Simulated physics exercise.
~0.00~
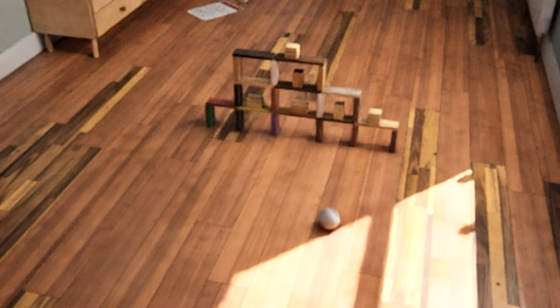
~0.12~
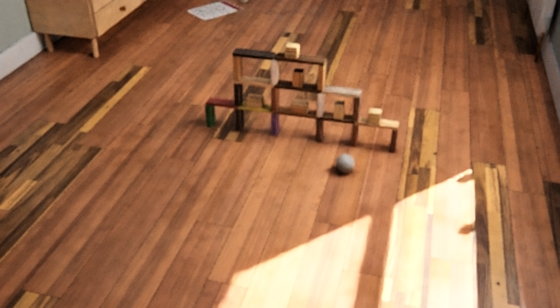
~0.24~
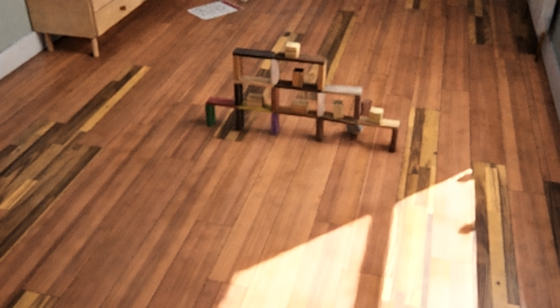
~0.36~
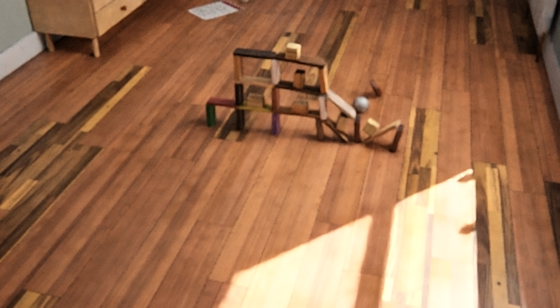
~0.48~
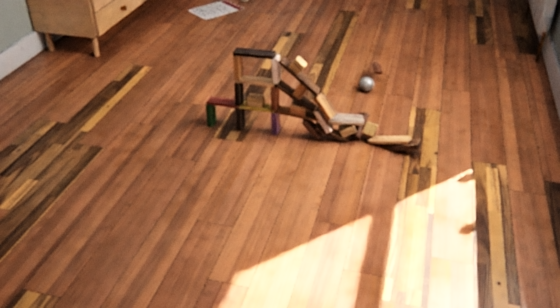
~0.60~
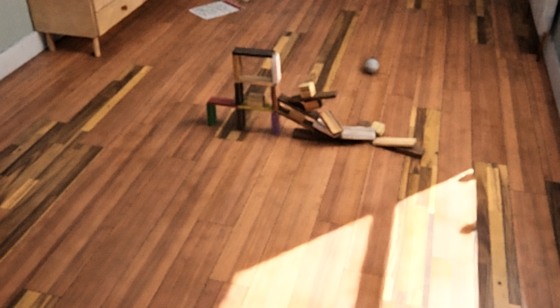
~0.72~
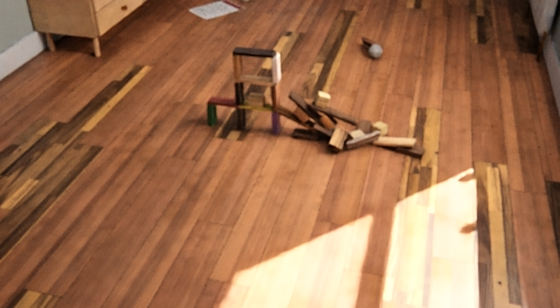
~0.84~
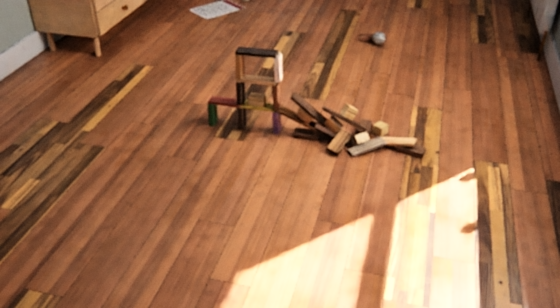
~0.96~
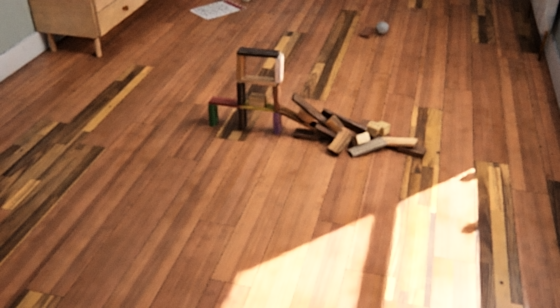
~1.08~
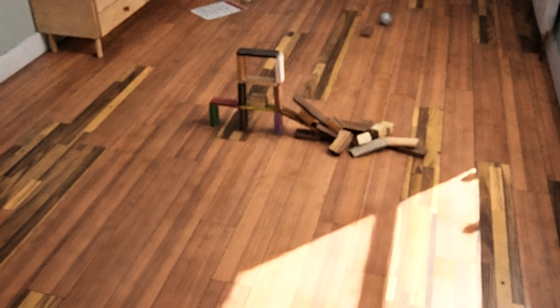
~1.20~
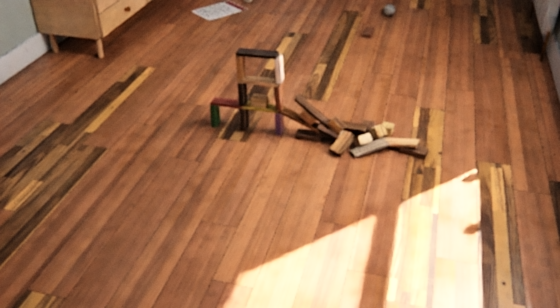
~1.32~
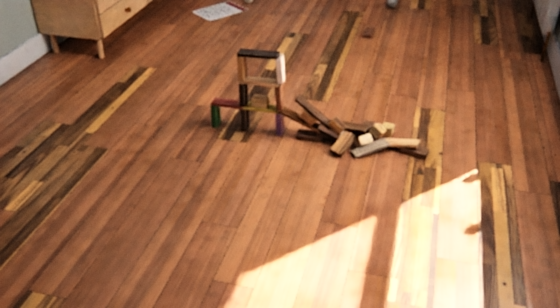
A grey ball rolls into a block building, toppling its right side, and rolls away.
